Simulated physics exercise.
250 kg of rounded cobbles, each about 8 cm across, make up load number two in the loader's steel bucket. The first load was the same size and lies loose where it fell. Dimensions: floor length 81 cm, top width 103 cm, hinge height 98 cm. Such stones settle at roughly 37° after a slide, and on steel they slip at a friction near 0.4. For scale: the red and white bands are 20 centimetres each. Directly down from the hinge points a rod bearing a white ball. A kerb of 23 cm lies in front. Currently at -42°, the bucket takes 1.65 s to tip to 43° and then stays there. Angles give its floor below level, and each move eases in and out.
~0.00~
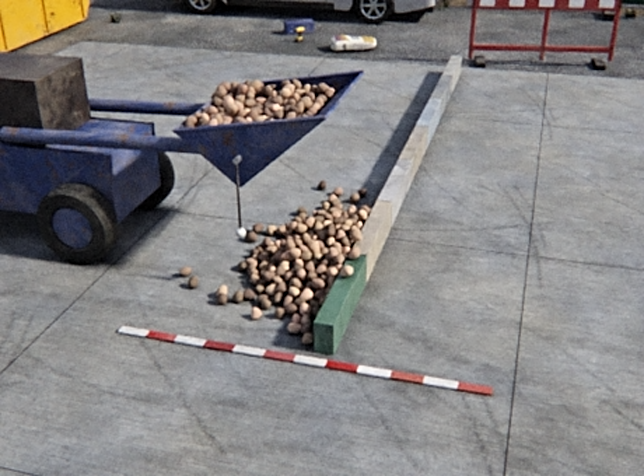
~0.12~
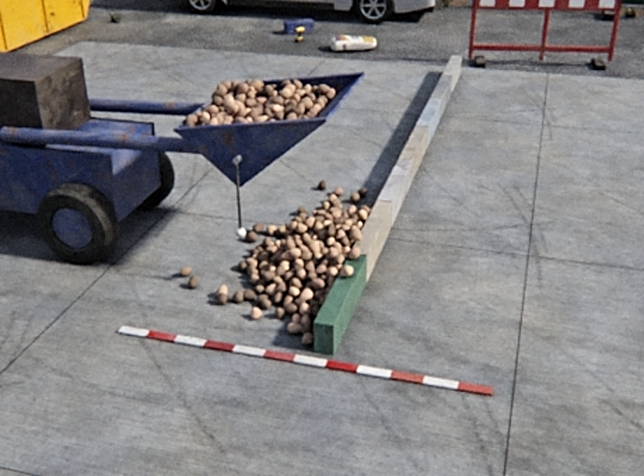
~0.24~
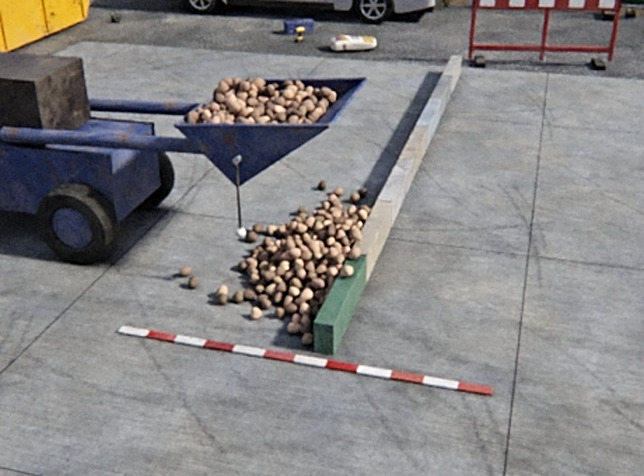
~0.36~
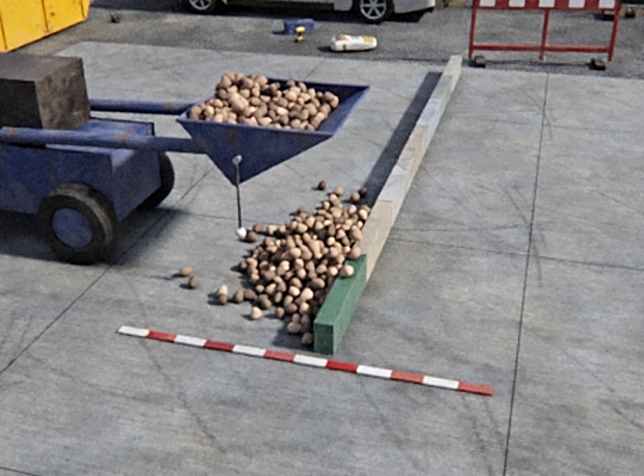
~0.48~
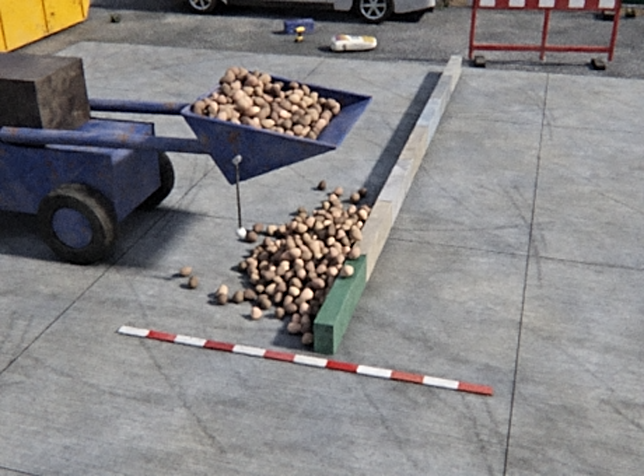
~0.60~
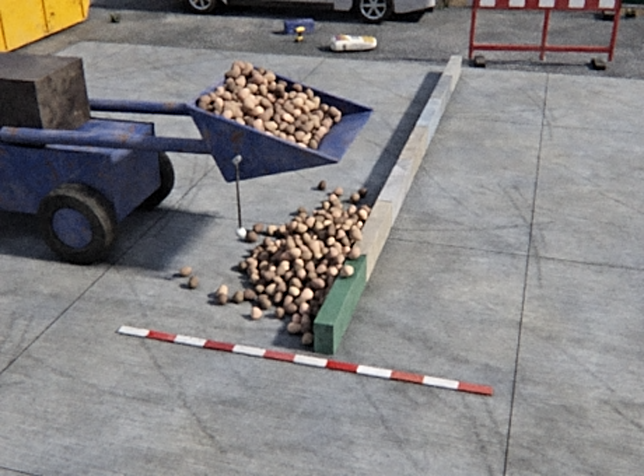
A blue loader's bucket, heaped with brownish stones, tilted gradually forward, its right-hand lip dipping as the stones shifted a little inside, while a loose pile lay still against the kerb below.
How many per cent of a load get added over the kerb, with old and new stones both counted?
30 %.
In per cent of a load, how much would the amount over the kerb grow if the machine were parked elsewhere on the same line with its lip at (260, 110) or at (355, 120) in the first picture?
0 % and 75 %.
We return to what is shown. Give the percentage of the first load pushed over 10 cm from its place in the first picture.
Some 5 percent, give or take.
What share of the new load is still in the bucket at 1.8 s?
About 25 per cent.
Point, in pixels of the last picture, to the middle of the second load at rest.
The centre sits about (348, 240).
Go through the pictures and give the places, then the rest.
Lip at (325, 118), floor tilted -42°, highest stones at (284, 90). The earlier load is highest near (343, 240), 26 cm above ground level, 100 % on this side of the kerb, in the first frame.
Lip at (326, 120), floor tilted -41°, highest stones at (284, 90); the stones move at 0.1 m/s on average, in the second frame.
Lip at (329, 126), floor tilted -37°, highest stones at (259, 88); the stones move at 0.1 m/s on average, in the third frame.
Lip at (333, 135), floor tilted -32°, highest stones at (242, 82); the stones move at 0.2 m/s on average, in the fourth frame.
Lip at (336, 148), floor tilted -25°, highest stones at (240, 79); the stones move at 0.2 m/s on average, in the fifth frame.
The bucket is at -16°, its lip at (338, 162); the top of the load is at (243, 74); the stones move at 0.2 m/s on average, in the sixth frame.
After 1.2 s the floor is at 30°; in per cent of one load, 99 in the bucket, 101 on this side of the kerb; the foremost stones are at (355, 245).
After 1.8 s the floor is at 43°; in per cent of one load, 25 in the bucket, 164 on this side of the kerb, 11 over the kerb; the foremost stones are at (417, 267).
After 2.1 s the floor is at 43°; in per cent of one load, 4 in the bucket, 170 on this side of the kerb, 26 over the kerb; the foremost stones are at (470, 292).
After 4.6 s the floor is at 43°; in per cent of one load, 0 in the bucket, 170 on this side of the kerb, 30 over the kerb; the foremost stones are at (510, 300). Net gain over the kerb, 30.
